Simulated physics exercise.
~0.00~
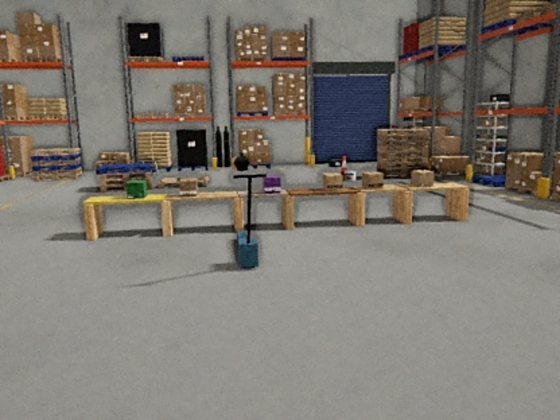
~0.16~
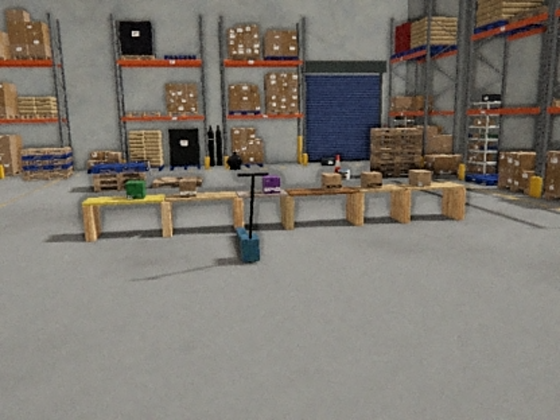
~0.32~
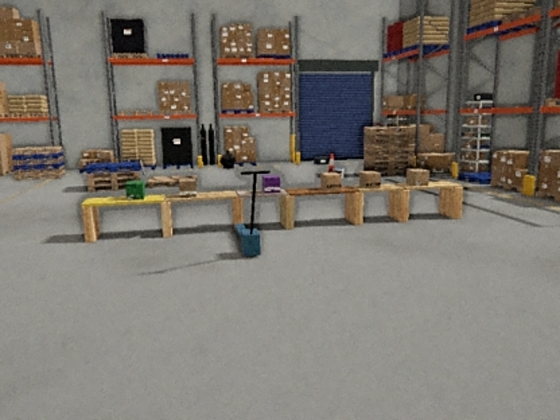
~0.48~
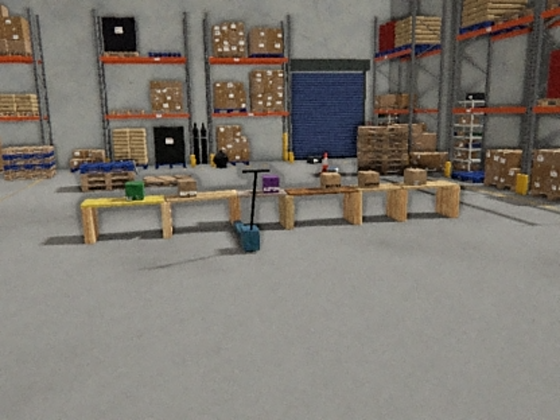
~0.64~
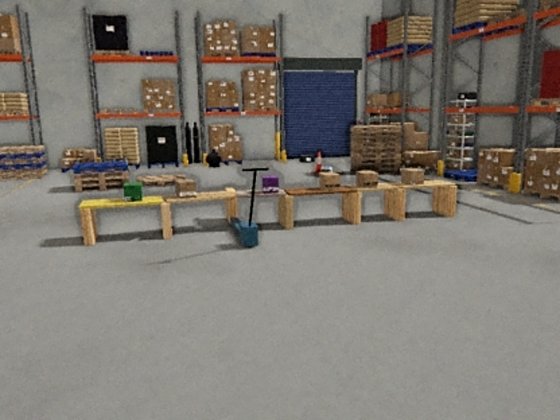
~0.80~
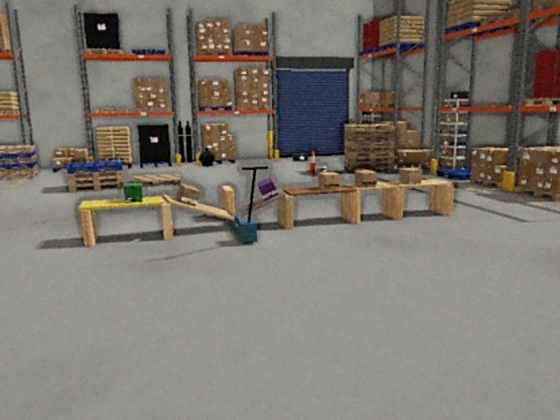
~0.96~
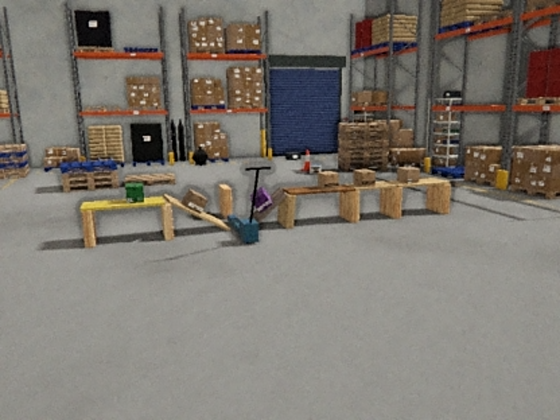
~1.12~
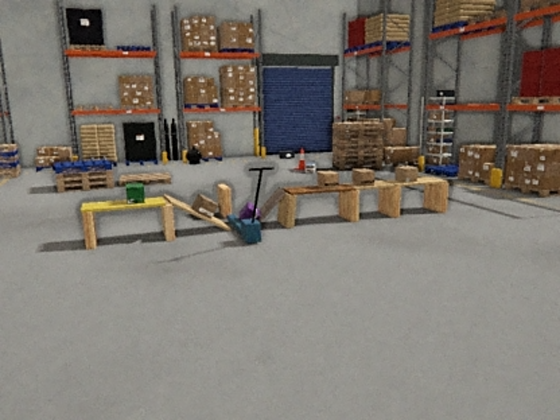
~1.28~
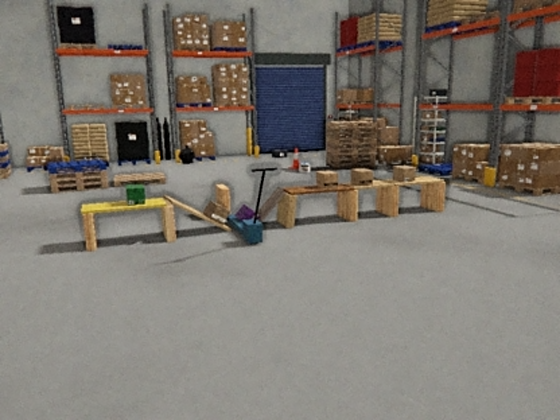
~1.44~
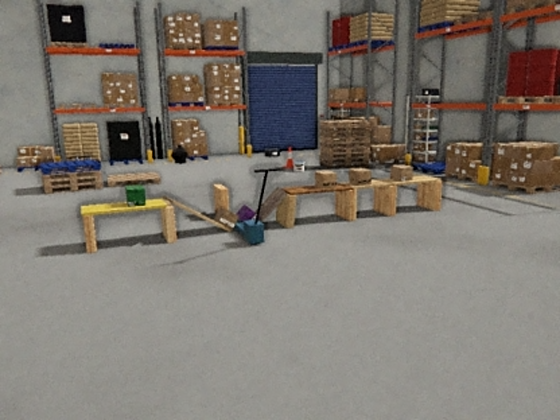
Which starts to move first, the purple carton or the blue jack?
The blue jack starts to move first, edging in toward the row while the purple carton is still at rest on top. The carton only tips afterwards, when the boards drop.
